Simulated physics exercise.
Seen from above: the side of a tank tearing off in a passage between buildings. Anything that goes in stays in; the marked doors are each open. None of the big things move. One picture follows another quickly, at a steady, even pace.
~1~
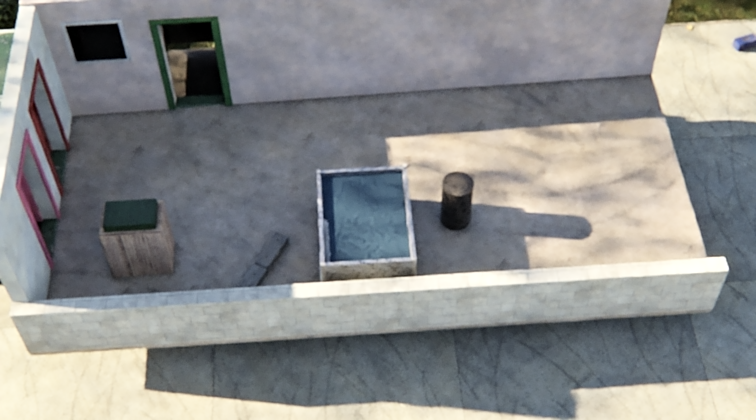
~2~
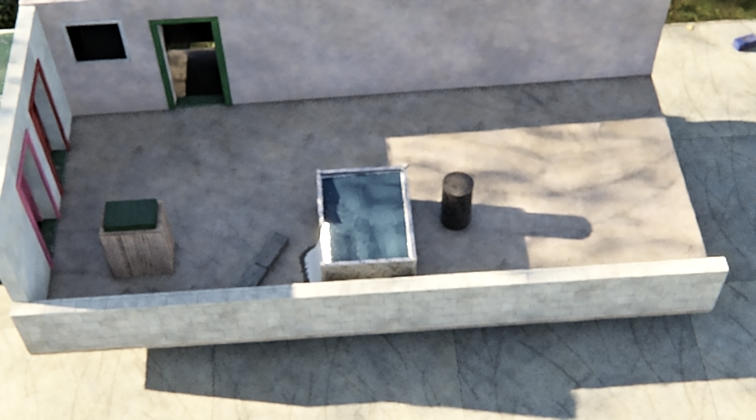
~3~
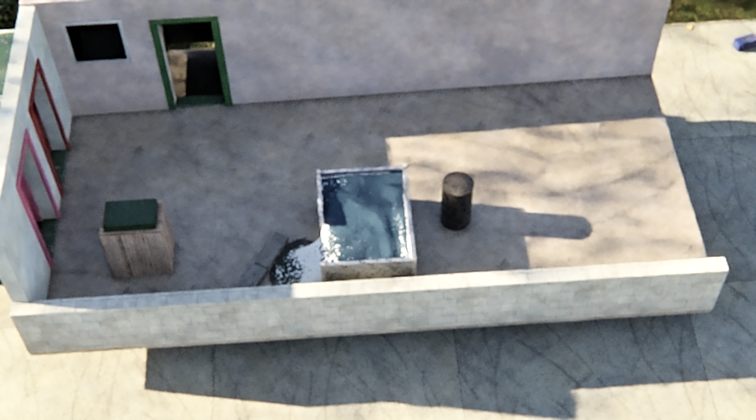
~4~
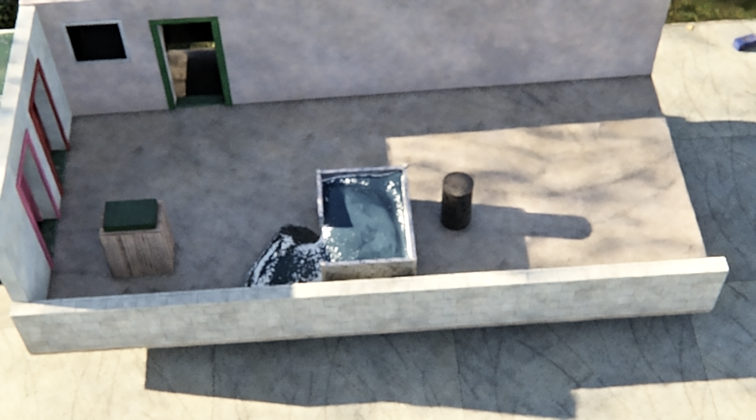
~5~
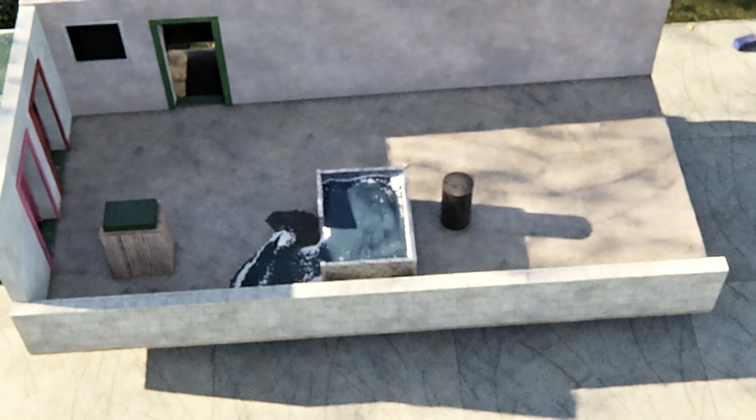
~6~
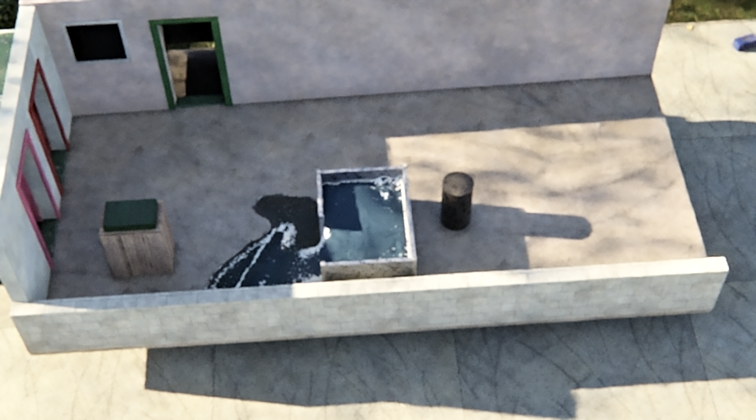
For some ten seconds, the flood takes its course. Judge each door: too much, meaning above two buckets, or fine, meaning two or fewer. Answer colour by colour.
Green door: Too much, pink door: Too much, red door: Too much.
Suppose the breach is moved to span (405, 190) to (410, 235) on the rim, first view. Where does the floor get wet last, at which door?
The pink-painted one.
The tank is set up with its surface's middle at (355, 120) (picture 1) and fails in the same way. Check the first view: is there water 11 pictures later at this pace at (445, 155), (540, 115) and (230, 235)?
I'd say still dry for the first, still dry for the second and swamped for the third.
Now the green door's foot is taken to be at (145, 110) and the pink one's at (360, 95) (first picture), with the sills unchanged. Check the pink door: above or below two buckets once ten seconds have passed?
Log - pink door: Short of the mark.
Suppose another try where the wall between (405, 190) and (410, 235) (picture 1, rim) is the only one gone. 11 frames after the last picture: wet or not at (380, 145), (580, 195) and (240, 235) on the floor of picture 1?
Point one reached; point two reached; point three not reached.
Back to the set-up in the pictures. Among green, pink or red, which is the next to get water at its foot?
The pink-painted one.
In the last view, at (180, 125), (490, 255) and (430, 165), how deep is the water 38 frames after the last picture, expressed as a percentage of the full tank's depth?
Roughly 12 per cent, 2 per cent and 0 per cent.
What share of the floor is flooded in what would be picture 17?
About 25 in a hundred.
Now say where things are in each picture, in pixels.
In the first frame, the open tank at (365, 217) is whole and still.
In the second frame, water pours out at (325, 260) and has run to a hidden place.
In the third frame, water pours out at (326, 262) and has run to (275, 266).
In the fourth frame, the front is at a hidden place, out from the gap at (326, 263).
In the fifth frame, the front is at a hidden place, out from the gap at (326, 263).
In the sixth frame, the front is at a hidden place, out from the gap at (326, 263).
A moment on, water covers 20 % of the floor; the green door not reached, the pink door not reached, the red door not reached.
Next, water covers 25 % of the floor; the green door not reached, the pink door under two buckets in, the red door not reached.
Then, water covers 40 % of the floor; the green door wet at the sill, nothing in, the pink door over two buckets in, the red door under two buckets in.
Later, water covers 45 % of the floor; the green door over two buckets in, the pink door far over two buckets in, the red door under two buckets in.
In the end, water covers 65 % of the floor; the green door over two buckets in, the pink door far over two buckets in, the red door over two buckets in.
